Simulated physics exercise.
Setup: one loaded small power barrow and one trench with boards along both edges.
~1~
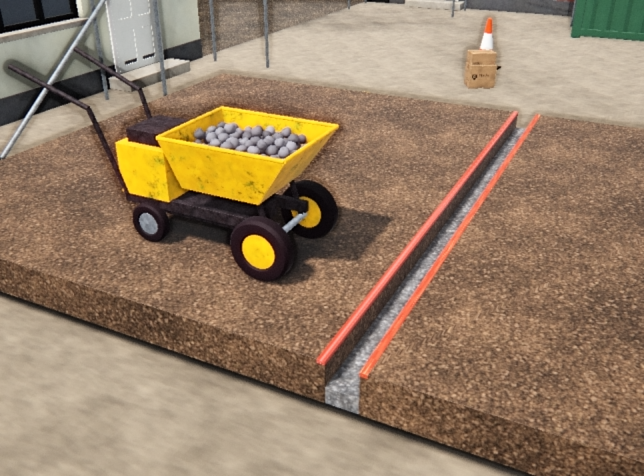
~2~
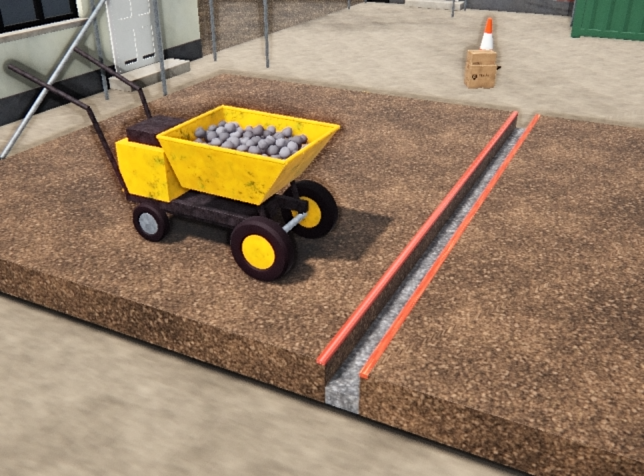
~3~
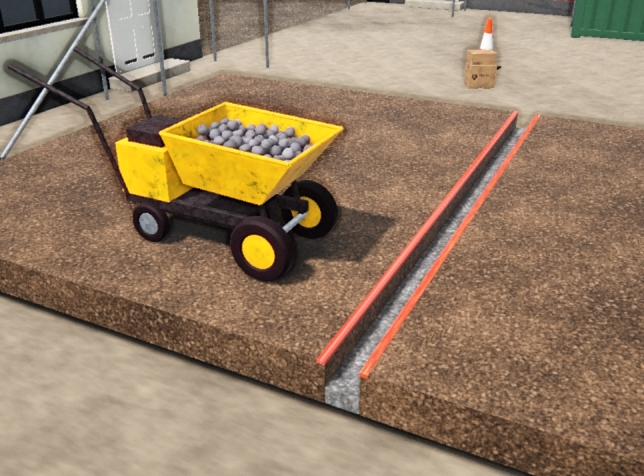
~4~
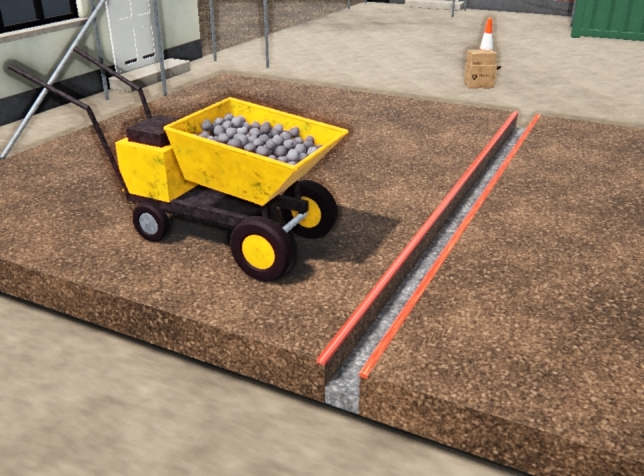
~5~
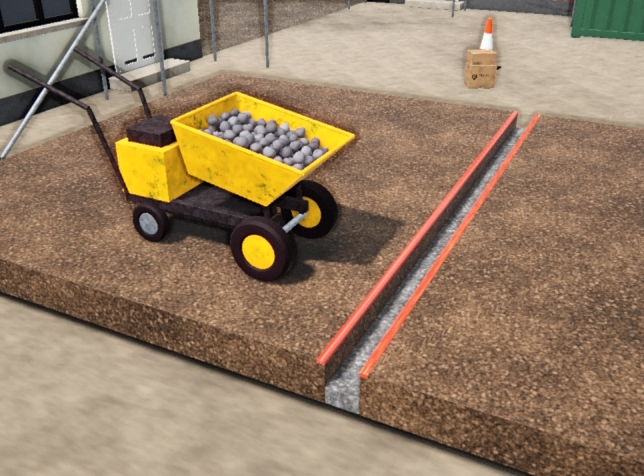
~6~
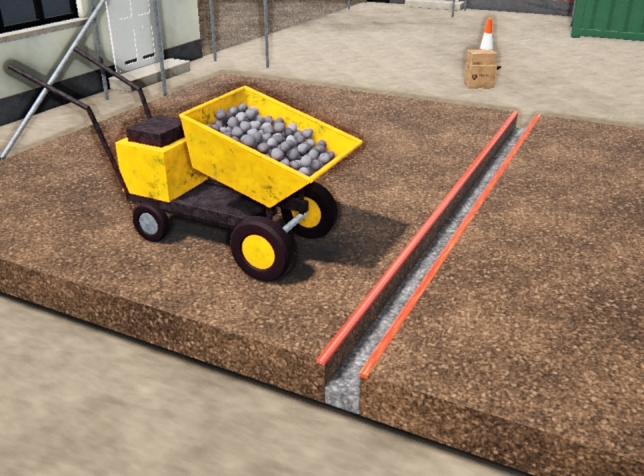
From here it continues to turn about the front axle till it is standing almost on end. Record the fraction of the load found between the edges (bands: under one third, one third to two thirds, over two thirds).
Okay, so the amount in the trench ends inside the middle band of one-third to two-thirds.
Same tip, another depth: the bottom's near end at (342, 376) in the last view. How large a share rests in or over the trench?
It would be close to 40 percent.
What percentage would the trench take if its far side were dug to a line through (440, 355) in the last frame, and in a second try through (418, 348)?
Roughly 90 per cent, then roughly 90 per cent.
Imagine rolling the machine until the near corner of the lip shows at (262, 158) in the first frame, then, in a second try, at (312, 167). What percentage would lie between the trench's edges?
From the first spot you get 50 percent, and from the second 20 percent.
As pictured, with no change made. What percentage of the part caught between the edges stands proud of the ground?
30 %, roughly.
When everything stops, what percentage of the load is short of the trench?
Result: Some 5 % of the load.
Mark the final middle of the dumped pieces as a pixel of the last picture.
I'd mark it at roughly (404, 285).
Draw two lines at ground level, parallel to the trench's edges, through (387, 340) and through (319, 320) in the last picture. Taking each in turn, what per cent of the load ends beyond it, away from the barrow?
Around 20 per cent for the first, and 80 per cent for the second.
Just after the last frame, skip tipped steeply; every one in the skip.
A moment on, skip tipped right over; the larger part in the skip; roughly a quarter in or heaped over the trench; just a few beyond it; just a few falling.
Further on, skip tipped right over; roughly a quarter in the skip; about a tenth short of the trench; roughly half in or heaped over the trench; roughly a quarter beyond it.
When it is over, skip tipped right over; roughly a quarter in the skip; about a tenth short of the trench; roughly half in or heaped over the trench; roughly a quarter beyond it.
